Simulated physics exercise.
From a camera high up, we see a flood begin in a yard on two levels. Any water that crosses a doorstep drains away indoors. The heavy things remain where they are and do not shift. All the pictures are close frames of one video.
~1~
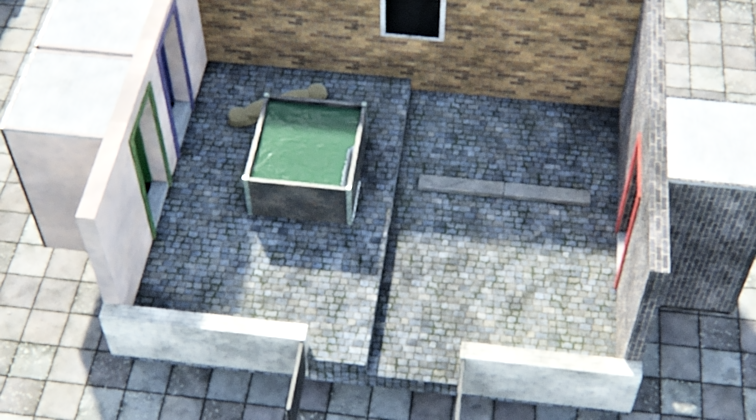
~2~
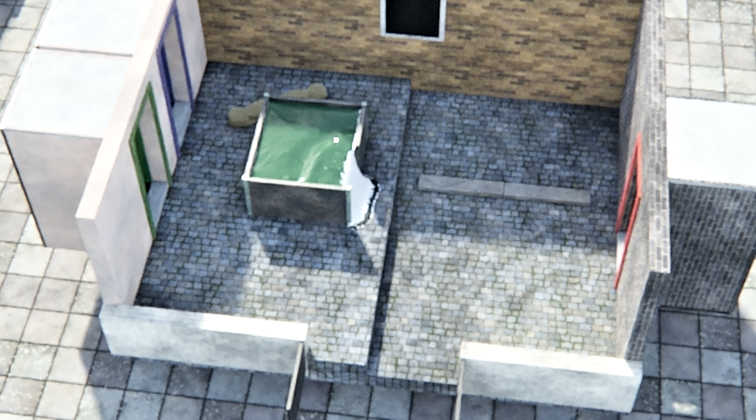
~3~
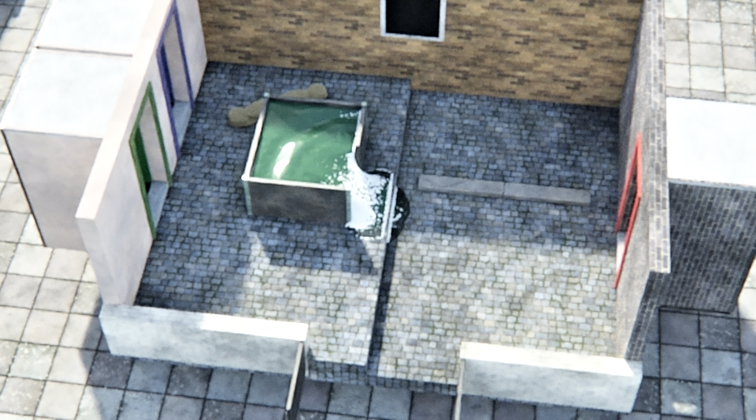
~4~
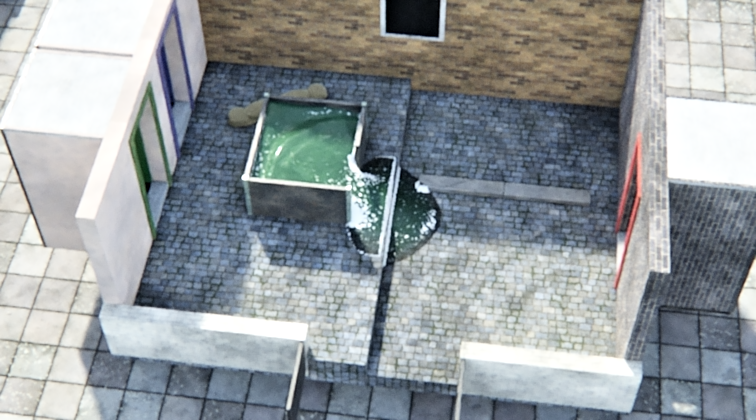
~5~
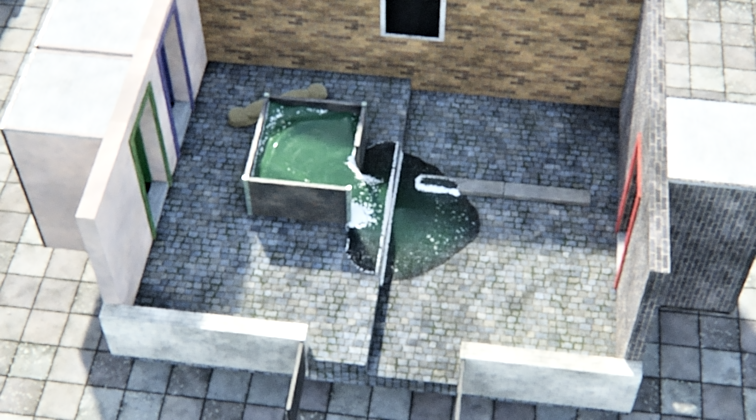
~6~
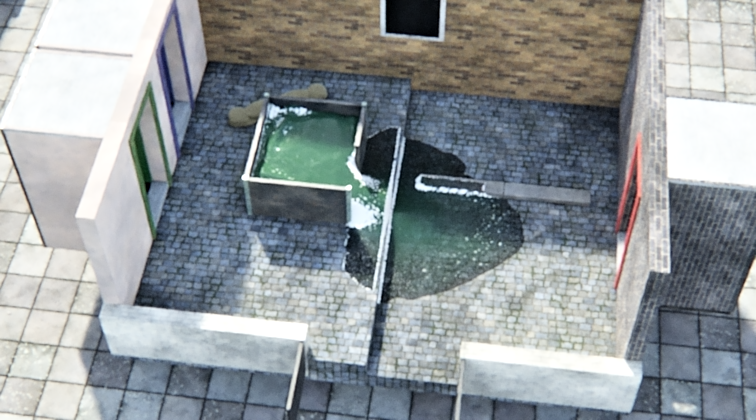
Green water bursts from the tank's right side and spreads rightward across the paved yard.
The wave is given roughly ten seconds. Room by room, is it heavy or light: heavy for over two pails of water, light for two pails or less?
As I see it, the blue door will keep to two buckets; the green door will keep to two buckets; the red door will go over two buckets.
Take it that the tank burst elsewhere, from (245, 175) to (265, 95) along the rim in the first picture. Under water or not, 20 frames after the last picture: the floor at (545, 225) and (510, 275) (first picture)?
Well, the first place would be still bare and the second one still bare.
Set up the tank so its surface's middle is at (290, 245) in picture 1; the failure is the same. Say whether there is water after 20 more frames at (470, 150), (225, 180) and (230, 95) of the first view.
Bone-dry, bone-dry, bone-dry.
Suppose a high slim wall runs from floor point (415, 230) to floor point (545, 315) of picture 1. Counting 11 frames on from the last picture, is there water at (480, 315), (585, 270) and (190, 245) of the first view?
Lab note - spot 1 inundated, spot 2 inundated, spot 3 parched.
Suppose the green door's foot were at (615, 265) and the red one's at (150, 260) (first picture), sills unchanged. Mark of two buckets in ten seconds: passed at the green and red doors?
The green door one tops the limit, the red door one stays within it.
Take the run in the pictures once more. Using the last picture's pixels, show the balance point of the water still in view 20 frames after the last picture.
Roughly (441, 224).
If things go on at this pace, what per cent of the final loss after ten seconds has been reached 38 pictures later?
By my reckoning, 65 %.
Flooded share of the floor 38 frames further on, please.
It comes out near 55 percent.
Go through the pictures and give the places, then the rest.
The water tank at (307, 144) is whole and still, in the first frame.
The front is at (361, 223), out from the gap at (352, 190), in the second frame.
The front is at (405, 210), out from the gap at (352, 191), in the third frame.
The front is at (434, 225), out from the gap at (352, 192), in the fourth frame.
Water pours out at (352, 191) and has run to (474, 229), in the fifth frame.
The front is at (512, 246), out from the gap at (352, 191), in the sixth frame.
A moment on, water covers 35 % of the floor; the blue door not reached, the green door not reached, the red door wet at the sill, nothing in.
Next, water covers 45 % of the floor; the blue door not reached, the green door not reached, the red door over two buckets in.
Then, water covers 40 % of the floor; the blue door not reached, the green door not reached, the red door far over two buckets in.
Later, water covers 55 % of the floor; the blue door not reached, the green door not reached, the red door far over two buckets in.
In the end, water covers 55 % of the floor; the blue door not reached, the green door not reached, the red door far over two buckets in.
